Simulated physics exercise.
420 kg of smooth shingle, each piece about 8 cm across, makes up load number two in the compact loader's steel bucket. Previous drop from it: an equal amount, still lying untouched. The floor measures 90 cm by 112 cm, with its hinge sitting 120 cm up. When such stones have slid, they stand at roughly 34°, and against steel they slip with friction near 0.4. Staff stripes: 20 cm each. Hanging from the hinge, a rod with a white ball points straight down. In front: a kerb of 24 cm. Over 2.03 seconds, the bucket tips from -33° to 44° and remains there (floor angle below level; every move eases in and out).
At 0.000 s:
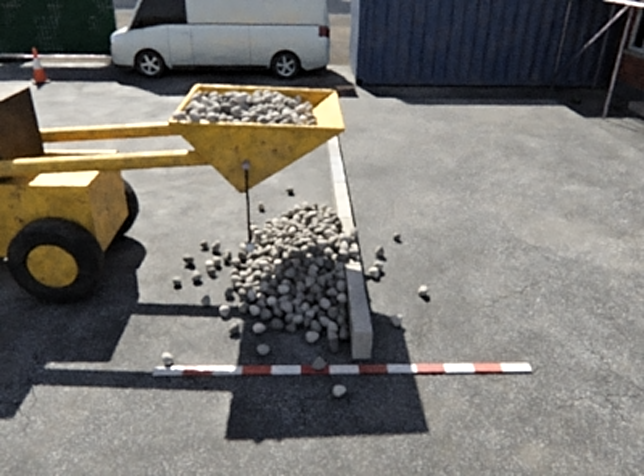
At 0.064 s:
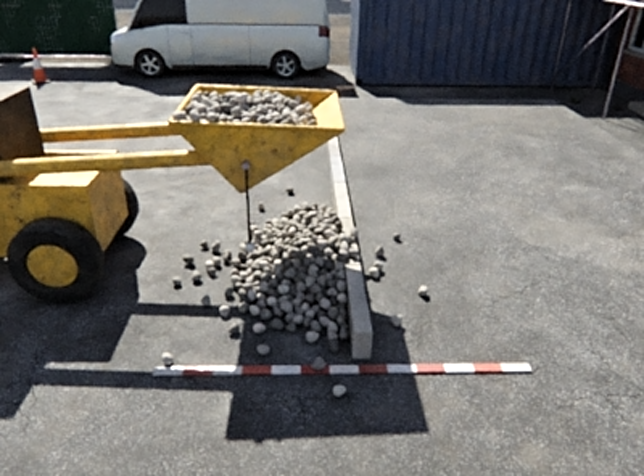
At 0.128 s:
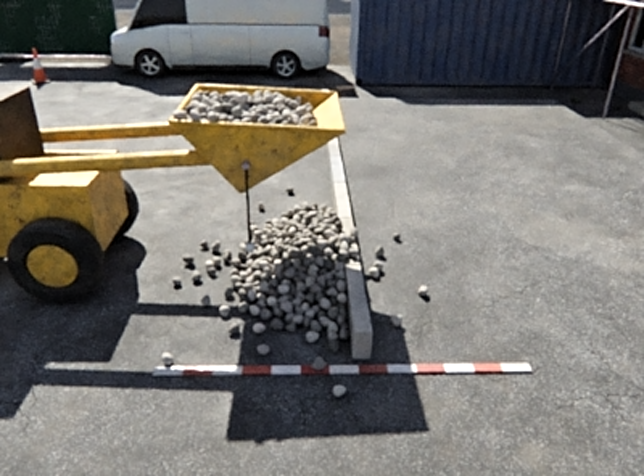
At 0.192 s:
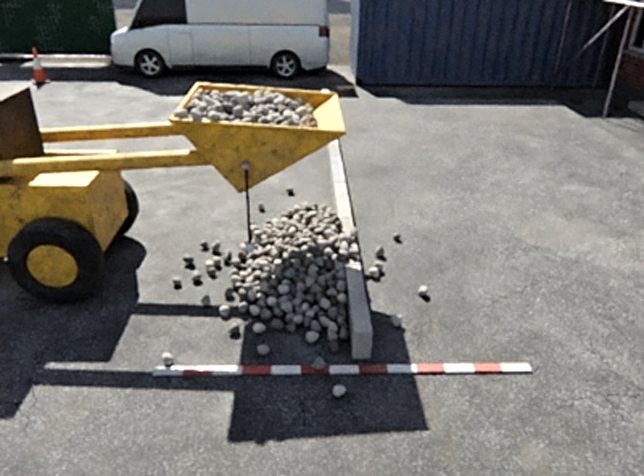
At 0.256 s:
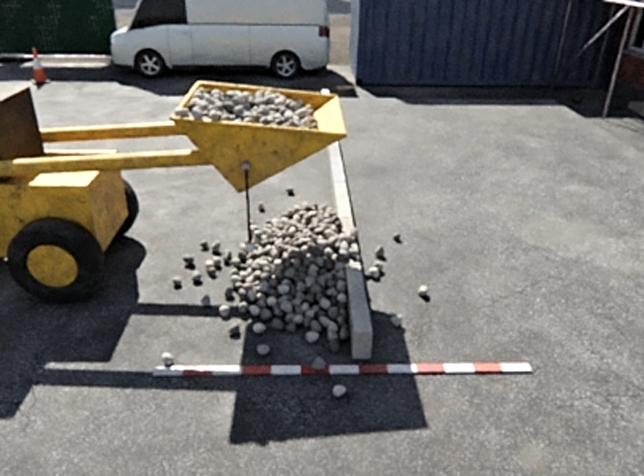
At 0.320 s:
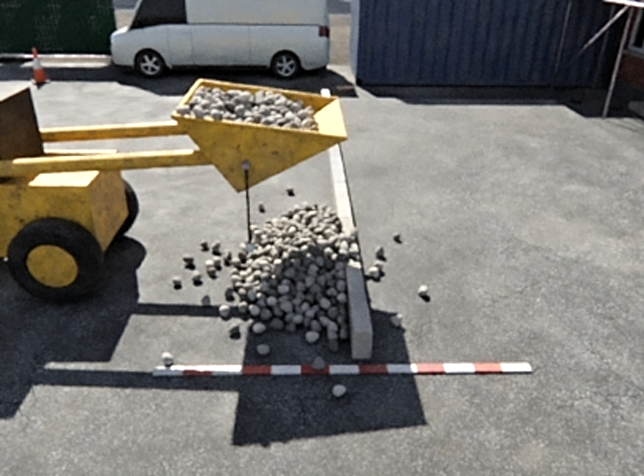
In the video, a yellow loader holds a bucket full of rounded stones above a heap of similar stones beside a low kerb; the bucket stays still at first, then its right edge lowers slightly as it slowly rotates clockwise.
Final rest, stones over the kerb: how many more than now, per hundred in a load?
56 per hundred.
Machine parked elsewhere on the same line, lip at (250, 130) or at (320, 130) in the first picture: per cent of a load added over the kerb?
Roughly 0 and 25 per cent, in that order.
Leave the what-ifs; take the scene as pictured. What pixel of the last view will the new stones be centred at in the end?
(364, 255).
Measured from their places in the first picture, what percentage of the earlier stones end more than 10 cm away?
Estimate: 10 %, roughly.
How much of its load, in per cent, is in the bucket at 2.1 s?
5 %.
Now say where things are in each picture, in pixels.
In the first picture, lip at (345, 130), floor tilted -33°, highest stones at (228, 99). The earlier load is highest near (335, 243), 31 cm above ground level, 99 % on this side of the kerb, 1 % over the kerb.
In the second picture, lip at (345, 130), floor tilted -33°, highest stones at (228, 100); the stones move at 0.0 m/s on average.
In the third picture, lip at (345, 131), floor tilted -32°, highest stones at (229, 99); the stones move at 0.1 m/s on average.
In the fourth picture, the bucket is at -31°, its lip at (346, 133); the top of the load is at (227, 99); the stones move at 0.1 m/s on average.
In the fifth picture, lip at (346, 135), floor tilted -30°, highest stones at (221, 98); the stones move at 0.1 m/s on average.
In the sixth picture, the bucket is at -28°, its lip at (347, 138); the top of the load is at (215, 96); the stones move at 0.1 m/s on average.
After 1.5 s the floor is at 32°; in per cent of one load, 81 in the bucket, 117 on this side of the kerb, 2 over the kerb; the foremost stones are at (385, 266).
After 2.1 s the floor is at 44°; in per cent of one load, 7 in the bucket, 152 on this side of the kerb, 42 over the kerb; the foremost stones are at (450, 256).
After 2.5 s the floor is at 44°; in per cent of one load, 0 in the bucket, 147 on this side of the kerb, 53 over the kerb; the foremost stones are at (491, 260).
After 5.2 s the floor is at 44°; in per cent of one load, 0 in the bucket, 143 on this side of the kerb, 57 over the kerb; the foremost stones are at (521, 257). Net gain over the kerb, 56.
